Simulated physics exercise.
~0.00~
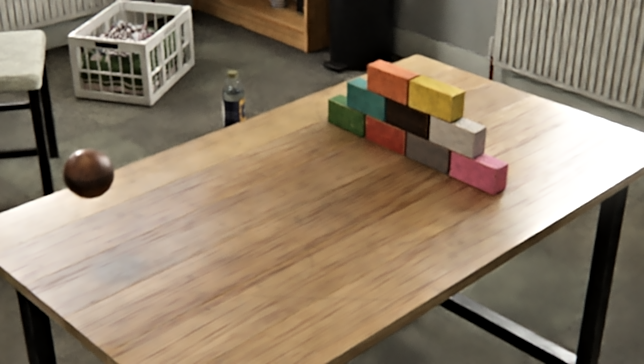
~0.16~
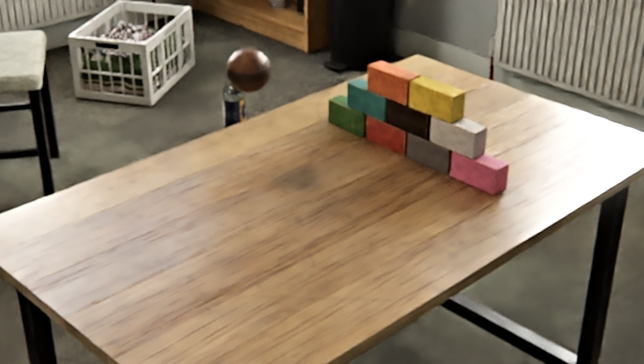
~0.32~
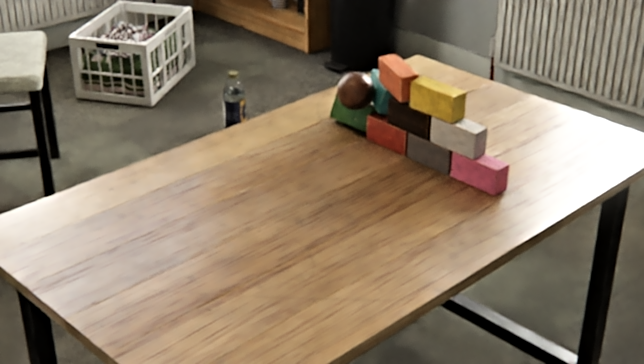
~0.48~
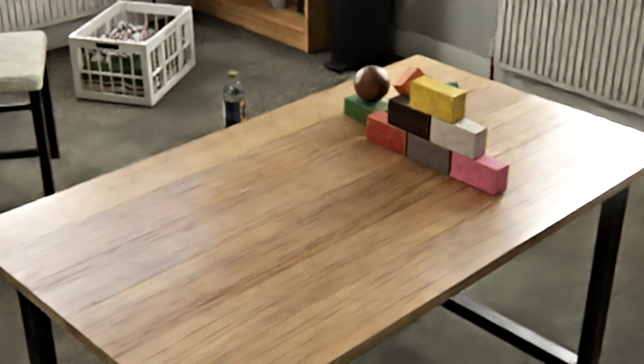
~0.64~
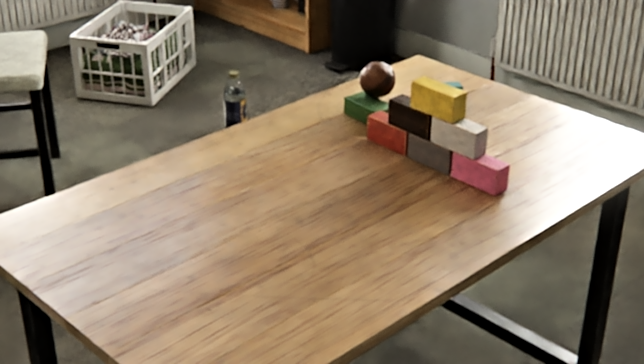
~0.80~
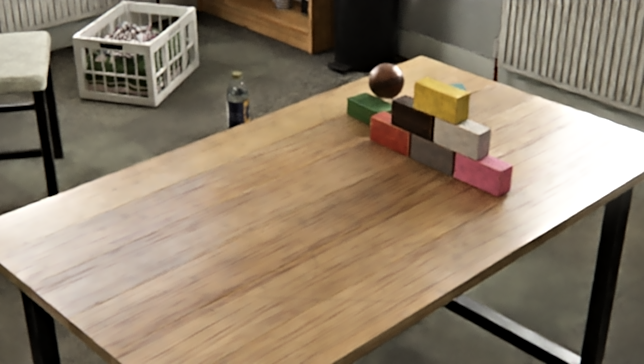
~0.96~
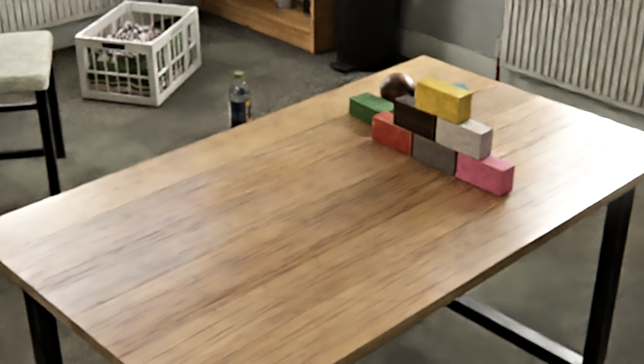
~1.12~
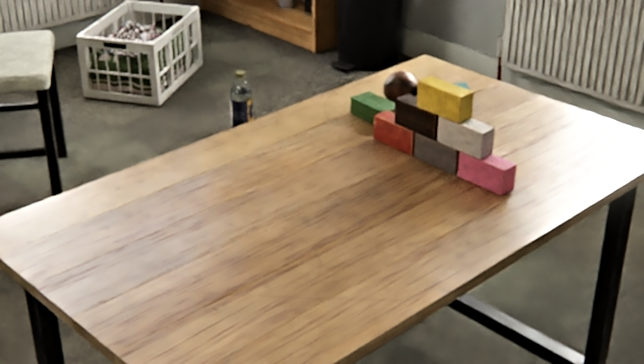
To begin with, a dark brown ball is in the air at the left of a wooden table, where colourful blocks are stacked in a stepped pile near the far end. The ball flies right and upward, then strikes the pile's left side. The green and turquoise blocks are knocked out of position, and the orange one tips off the top and drops out of view behind. The ball carries on slowly right and sinks behind the black block. Finally, the green block lies toppled at the left, while the yellow, black, white, red, grey and pink blocks remain stacked.
